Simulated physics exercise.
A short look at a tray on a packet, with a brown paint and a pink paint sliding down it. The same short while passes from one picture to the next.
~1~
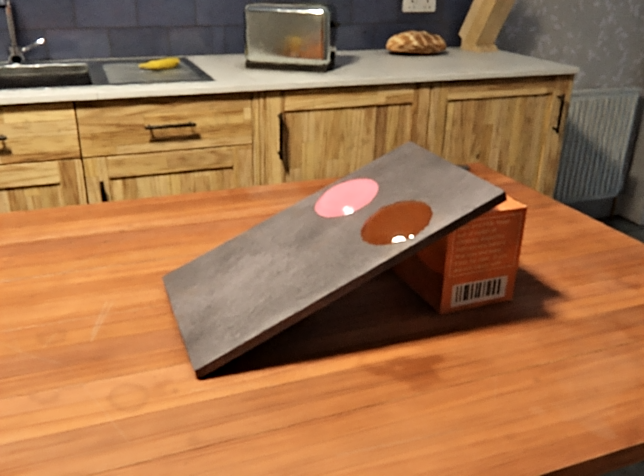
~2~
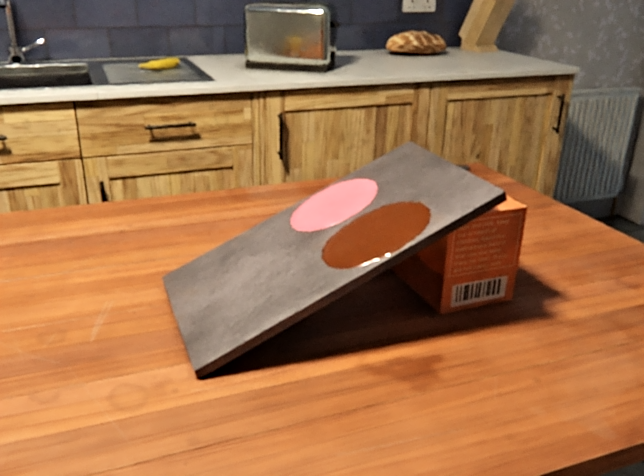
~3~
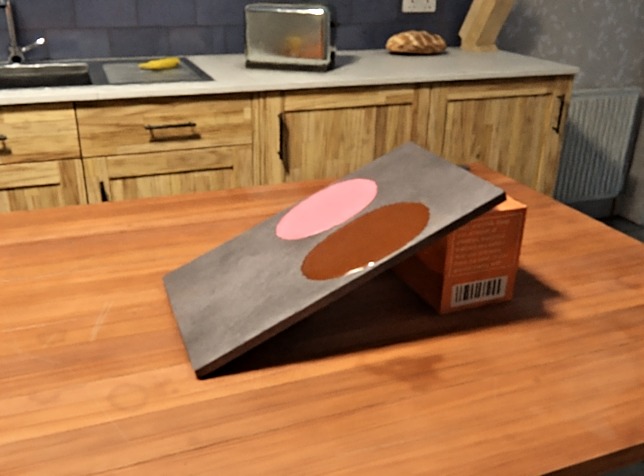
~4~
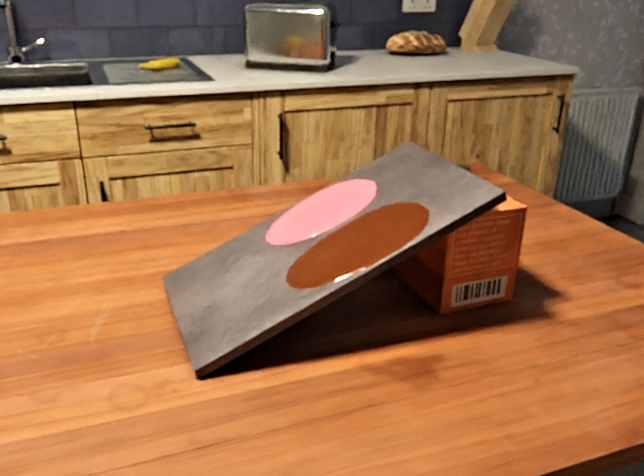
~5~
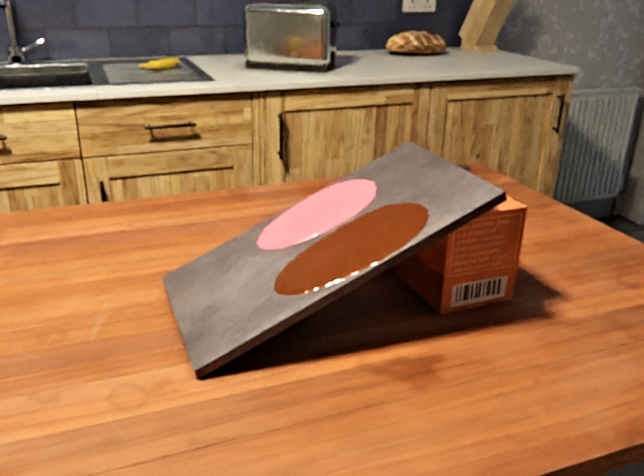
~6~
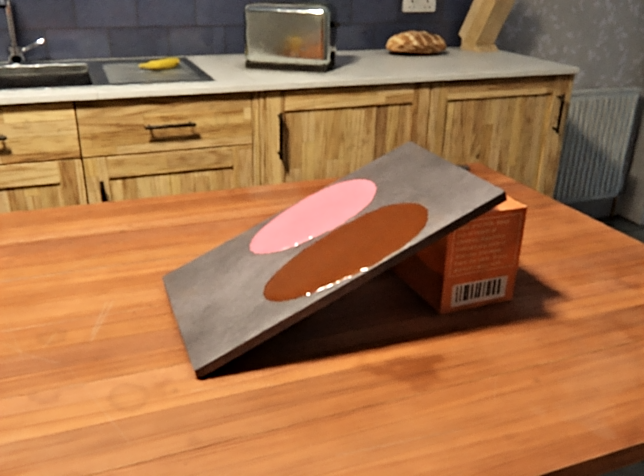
In a kitchen, seen from slightly above a wooden table, wooden cabinets, a pale worktop with a metal toaster, a loaf and something yellow, and a radiator stand behind. A dark grey tray slopes down to the left from an orange packet, with pink paint on its far side and brown nearer. Both patches stretch down the slope, quickly then more slowly, the brown reaching lower, while the camera stays still.
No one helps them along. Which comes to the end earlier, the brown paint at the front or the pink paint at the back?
The nearer one.
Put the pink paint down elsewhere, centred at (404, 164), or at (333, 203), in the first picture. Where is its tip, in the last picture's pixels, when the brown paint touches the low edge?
Around (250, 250) in the first try, (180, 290) in the second.
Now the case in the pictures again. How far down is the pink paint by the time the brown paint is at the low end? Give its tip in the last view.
Near (198, 278).
Shortly, the brown paint is close to the edge; the pink paint is three quarters of the way down.
Then, the brown paint is close to the edge; the pink paint is close to the edge.
At the finish, the brown paint is at the low edge; the pink paint is close to the edge.
